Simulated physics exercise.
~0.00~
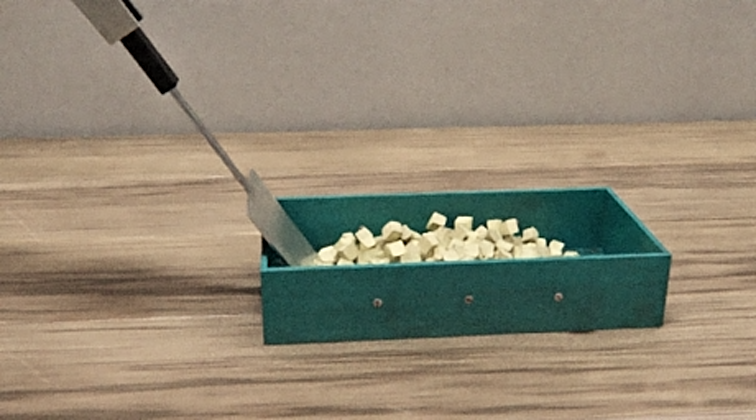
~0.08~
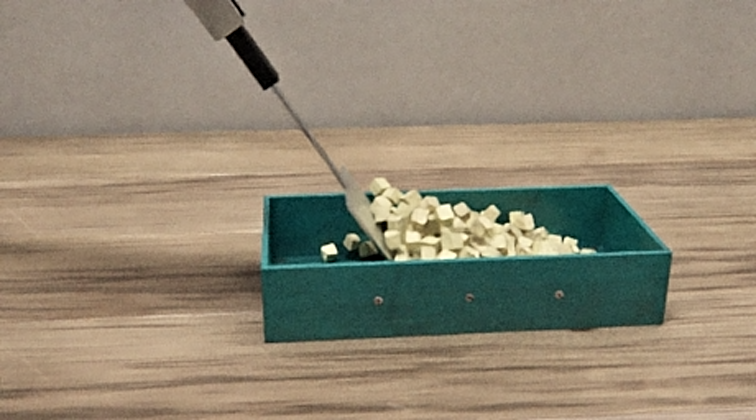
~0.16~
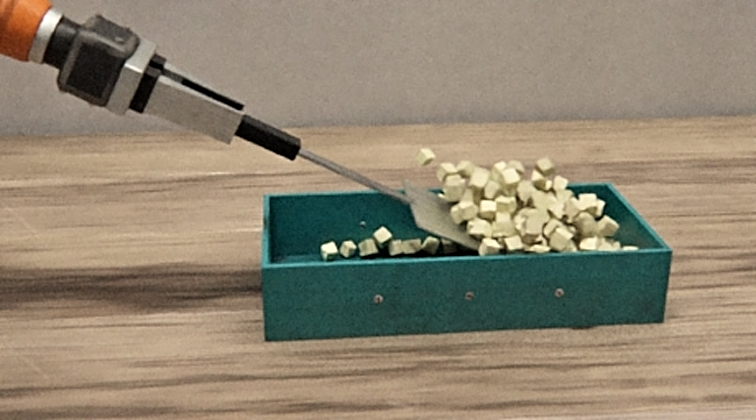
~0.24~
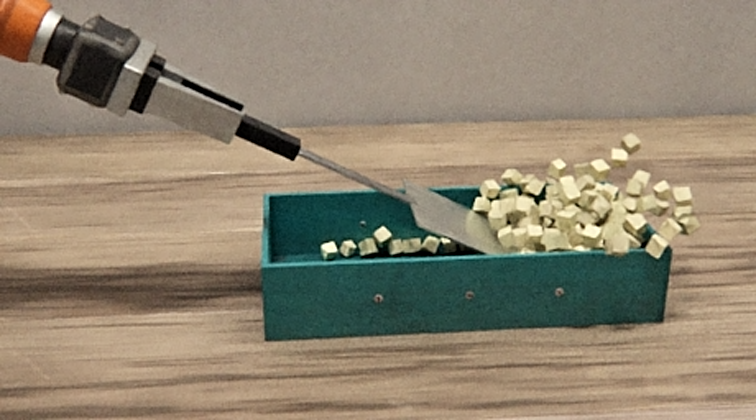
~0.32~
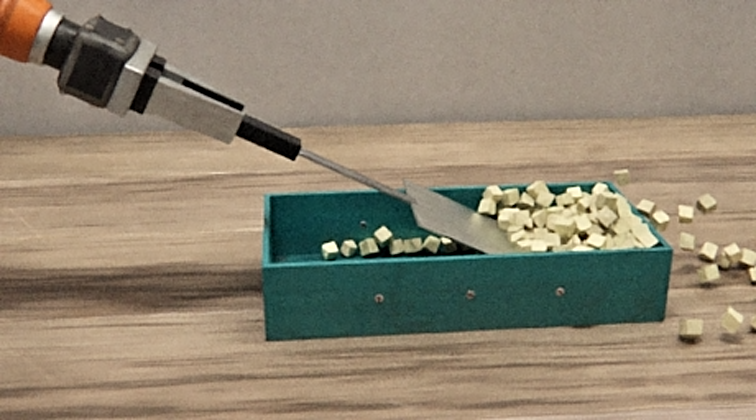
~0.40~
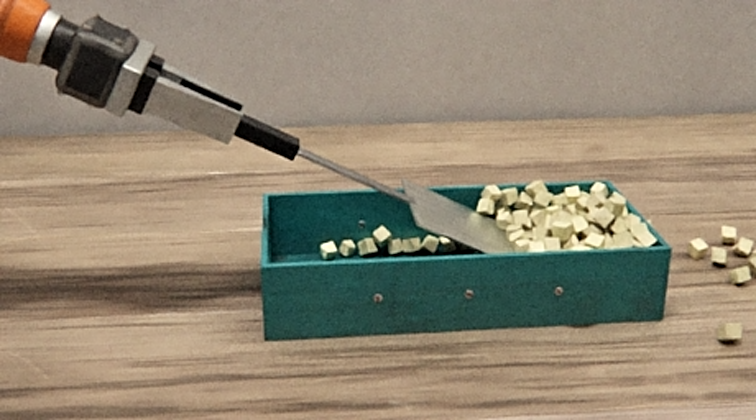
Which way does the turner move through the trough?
The turner moves to the right, pushing the vegetable dice toward that end of the trough.
